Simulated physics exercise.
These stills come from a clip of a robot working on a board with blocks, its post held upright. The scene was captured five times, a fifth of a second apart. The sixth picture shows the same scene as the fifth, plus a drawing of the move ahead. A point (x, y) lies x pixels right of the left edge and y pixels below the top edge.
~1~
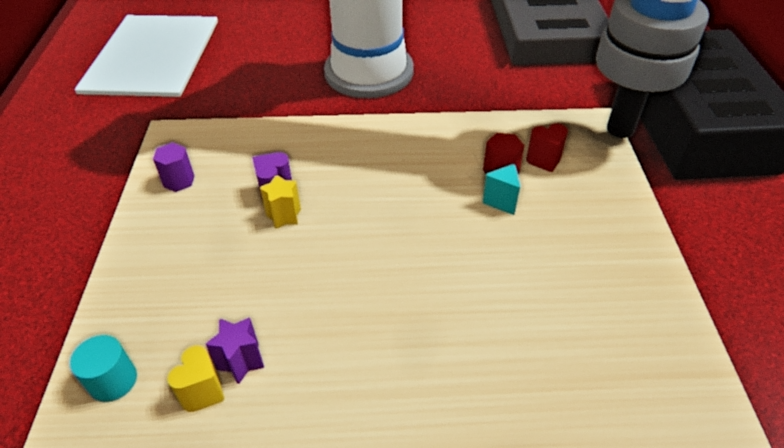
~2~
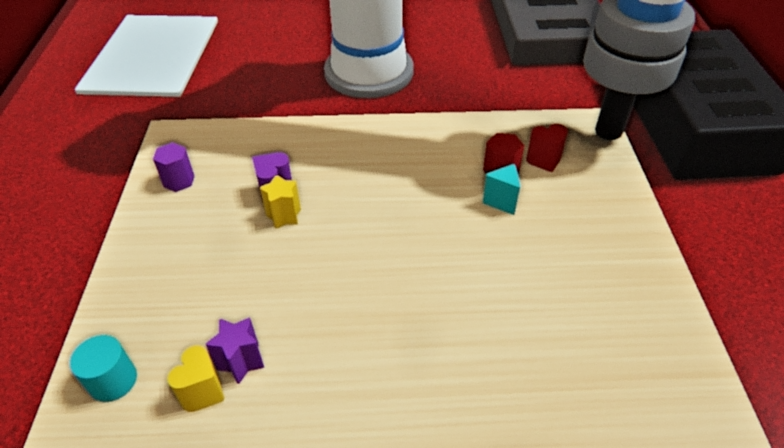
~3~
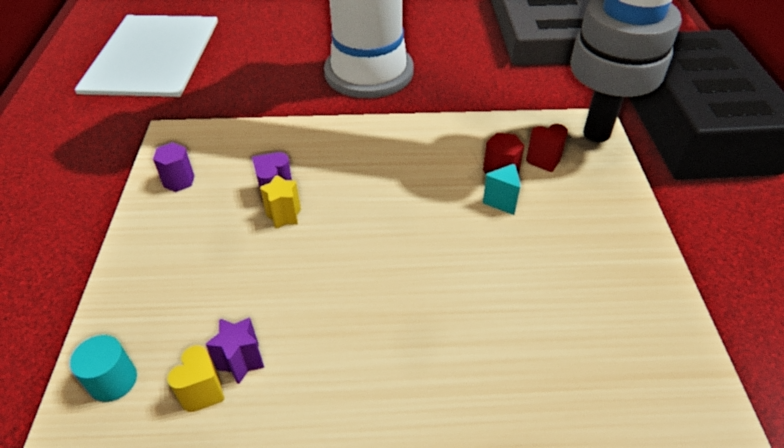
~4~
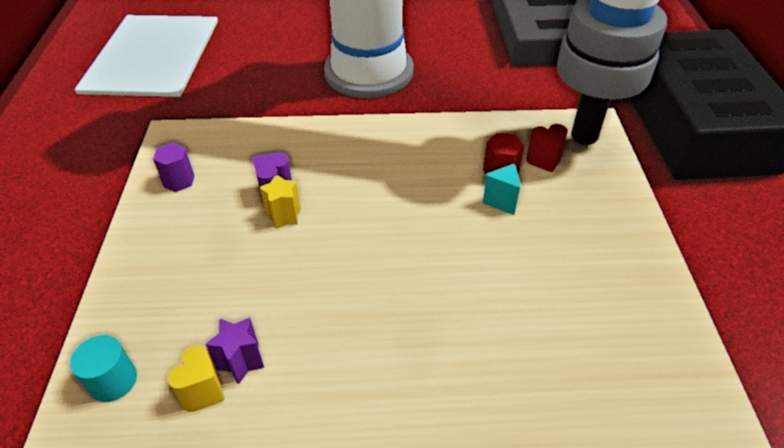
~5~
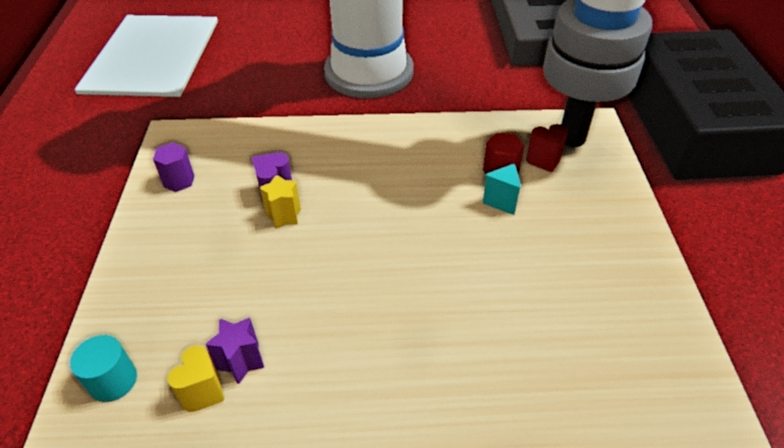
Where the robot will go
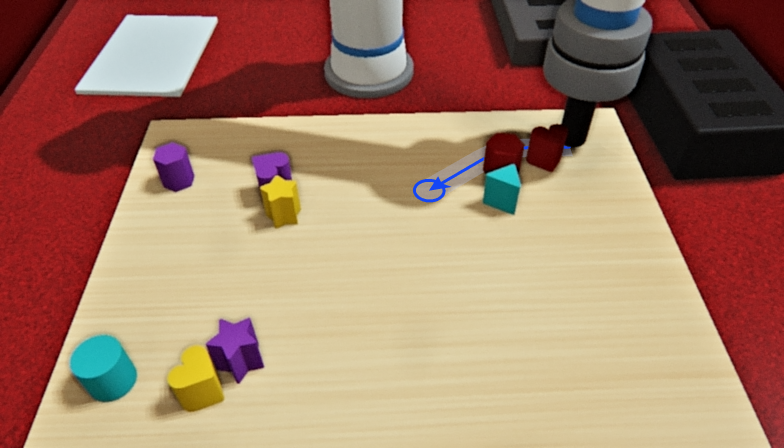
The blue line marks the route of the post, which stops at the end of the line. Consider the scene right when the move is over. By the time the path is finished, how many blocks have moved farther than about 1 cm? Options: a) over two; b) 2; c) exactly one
b
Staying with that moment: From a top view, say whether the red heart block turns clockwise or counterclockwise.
Overhead view: Anti-clockwise.
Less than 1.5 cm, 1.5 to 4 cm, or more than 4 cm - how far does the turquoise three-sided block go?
Distance: Below 1.5 cm.
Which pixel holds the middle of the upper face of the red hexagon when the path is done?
Its top middle will sit at (497, 155).
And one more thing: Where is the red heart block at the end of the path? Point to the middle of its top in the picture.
When the path ends, it will be at (532, 141).
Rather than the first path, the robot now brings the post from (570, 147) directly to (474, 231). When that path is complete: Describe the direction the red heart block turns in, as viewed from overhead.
My prediction: CW.
The drawn path runs from (570, 147) by way of (516, 148) and (471, 166) to (429, 190).
The first path, step by step. One third of the way, post at (517, 142); red hexagon at (503, 145), turned 15° clockwise; red heart block at (532, 141), turned 80° anticlockwise.
Two thirds of the way, post at (472, 159); red hexagon at (497, 154), turned 40° anticlockwise; red heart block at (532, 141), turned 80° anticlockwise.
At the end, post at (430, 184); red hexagon at (497, 155), turned 40° anticlockwise; turquoise three-sided block not moved; red heart block at (532, 141), turned 80° anticlockwise.
